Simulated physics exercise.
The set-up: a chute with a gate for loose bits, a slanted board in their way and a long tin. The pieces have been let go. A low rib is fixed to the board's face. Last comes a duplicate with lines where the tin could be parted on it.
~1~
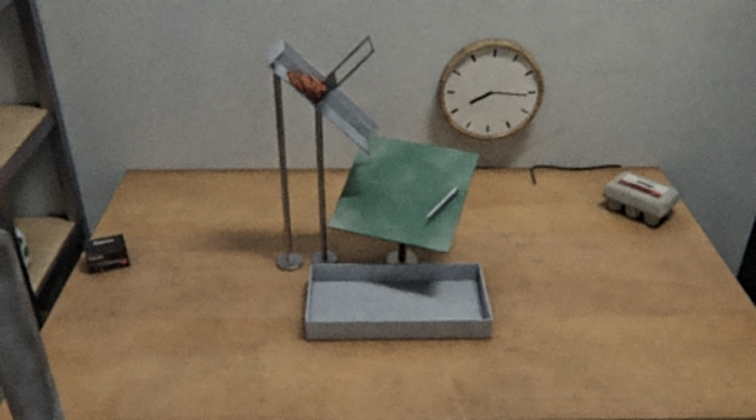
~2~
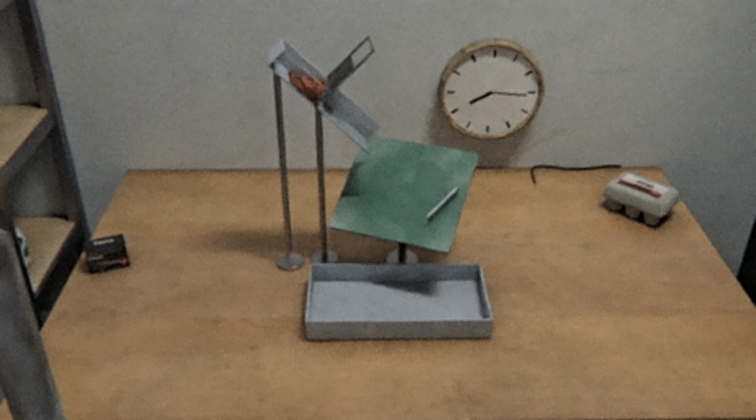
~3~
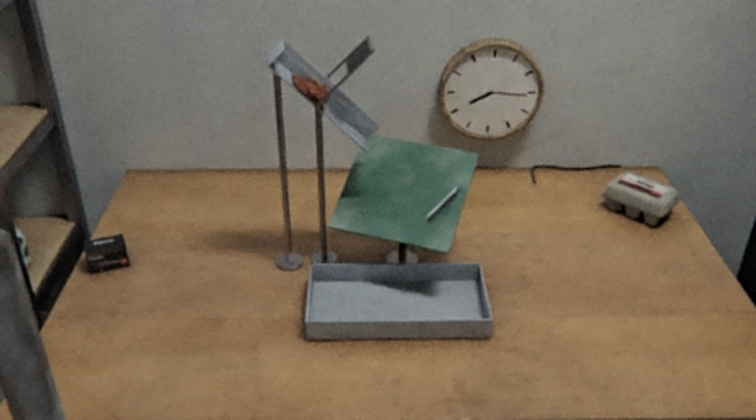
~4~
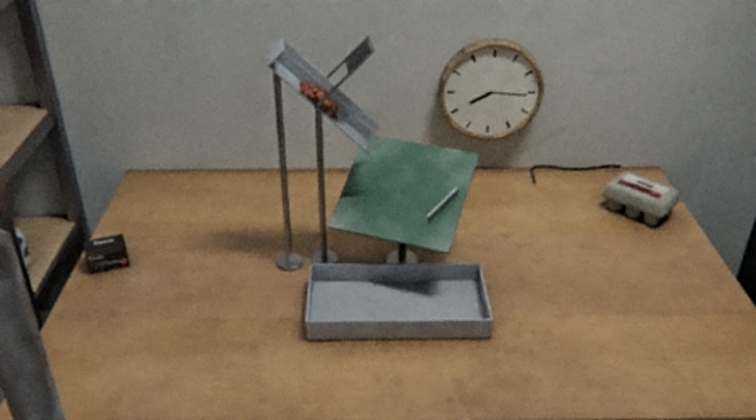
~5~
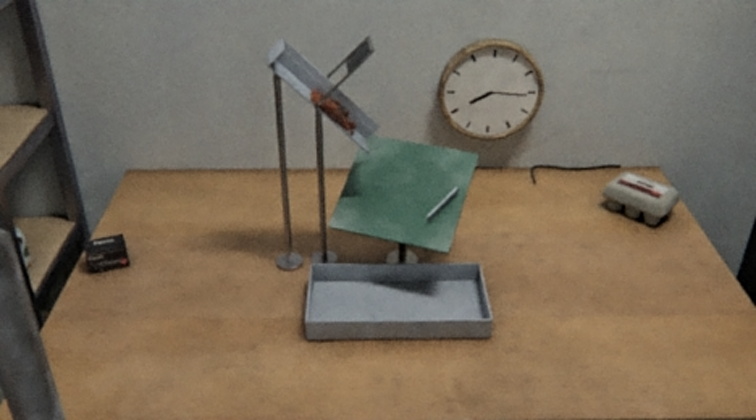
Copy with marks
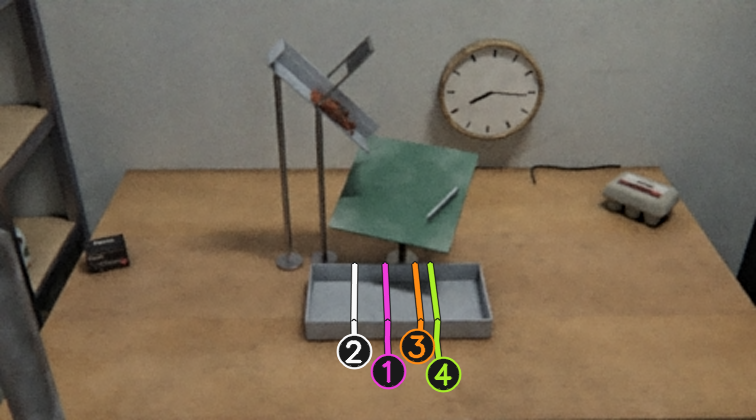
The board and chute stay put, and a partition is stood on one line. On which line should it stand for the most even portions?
Choose 1.
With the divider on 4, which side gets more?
The left side.
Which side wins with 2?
More lands on the right.
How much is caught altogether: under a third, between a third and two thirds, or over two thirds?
It is over two thirds.
On the marked copy, line 1 crosses the front rim at (387, 321); line 2 crosses the front rim at (354, 321); line 3 crosses the front rim at (420, 320); line 4 crosses the front rim at (437, 320).
With 1, of what is caught, close to a third on the left of the divider, close to two thirds on the right.
With 2, of what is caught, a small share on the left of the divider, the bulk on the right.
With 3, of what is caught, all but a few on the left of the divider, a small share on the right.
With 4, of what is caught, all but a few on the left of the divider, only a few on the right.
